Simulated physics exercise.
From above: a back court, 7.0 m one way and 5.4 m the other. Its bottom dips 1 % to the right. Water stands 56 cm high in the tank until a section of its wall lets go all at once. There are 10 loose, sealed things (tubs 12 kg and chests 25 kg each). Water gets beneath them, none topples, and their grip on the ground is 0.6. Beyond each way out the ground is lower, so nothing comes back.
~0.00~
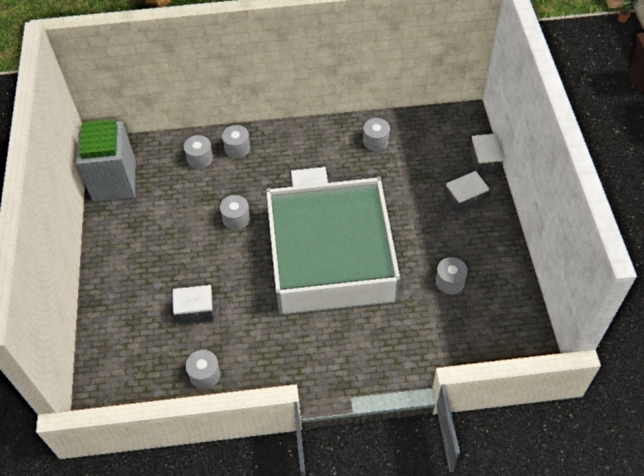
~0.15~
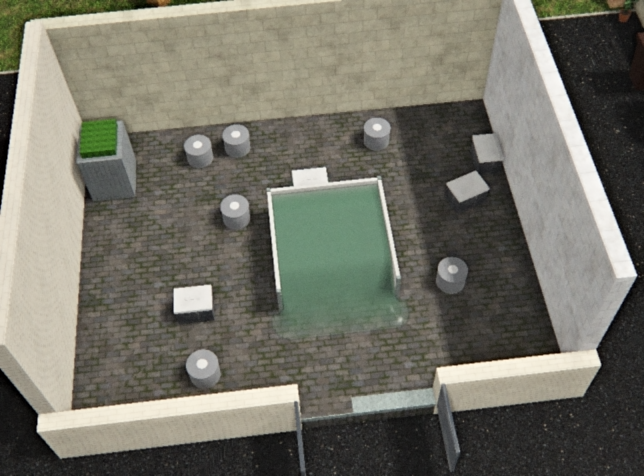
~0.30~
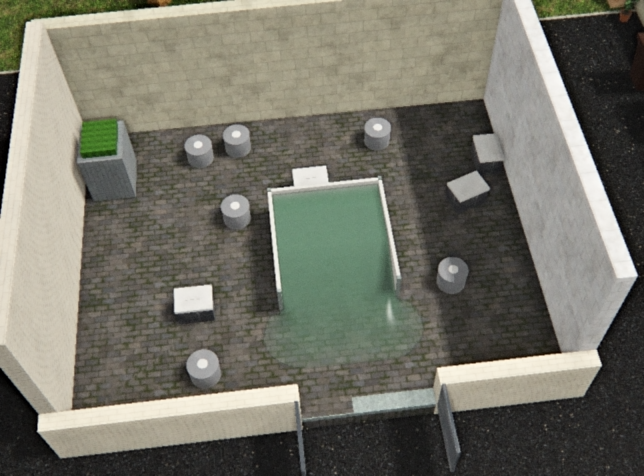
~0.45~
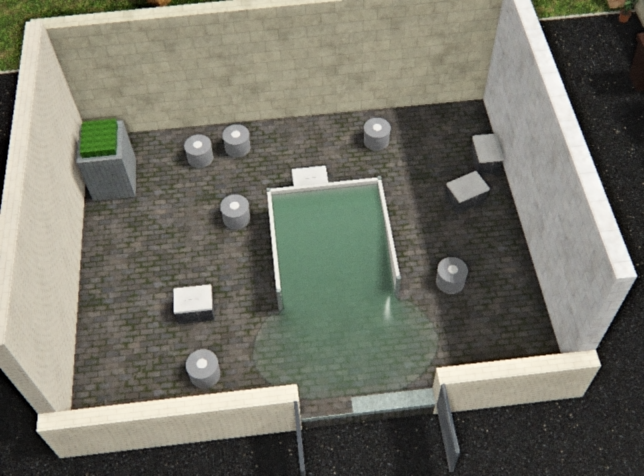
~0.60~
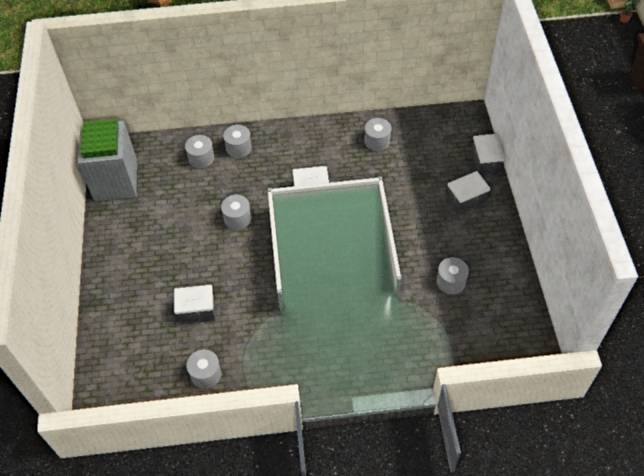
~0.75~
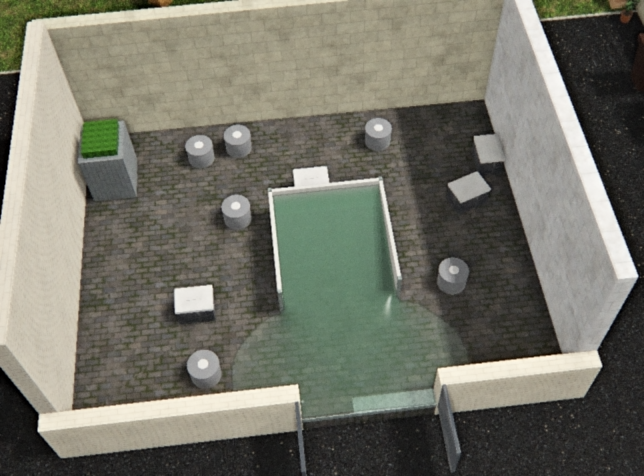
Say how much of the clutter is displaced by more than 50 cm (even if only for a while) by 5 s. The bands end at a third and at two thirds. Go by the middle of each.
Share: Less than a third.
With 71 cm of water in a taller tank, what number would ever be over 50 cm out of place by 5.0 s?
Then 1.
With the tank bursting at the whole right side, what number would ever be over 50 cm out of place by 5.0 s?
In that case 4 of them.
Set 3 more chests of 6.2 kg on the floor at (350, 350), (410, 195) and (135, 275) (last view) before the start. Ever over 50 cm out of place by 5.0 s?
In turn: Over, short of it, less.
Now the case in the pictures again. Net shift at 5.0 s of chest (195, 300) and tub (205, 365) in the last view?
In turn: 0 cm, 30 cm.
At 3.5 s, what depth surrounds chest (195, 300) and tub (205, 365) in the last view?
Roughly 1 and 4 cm.
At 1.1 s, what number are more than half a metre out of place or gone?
I count 0.
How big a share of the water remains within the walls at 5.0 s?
About 42 per cent.
After 1.1 s 0 of 10 are over 50 cm from their spots; 0 afloat.
After 2.2 s 0 of 10 are over 50 cm from their spots; 0 afloat.
After 3.5 s 0 of 10 are over 50 cm from their spots; 0 afloat.
After 5.0 s 0 of 10 are over 50 cm from their spots, and 0 have been at some point; 0 afloat.
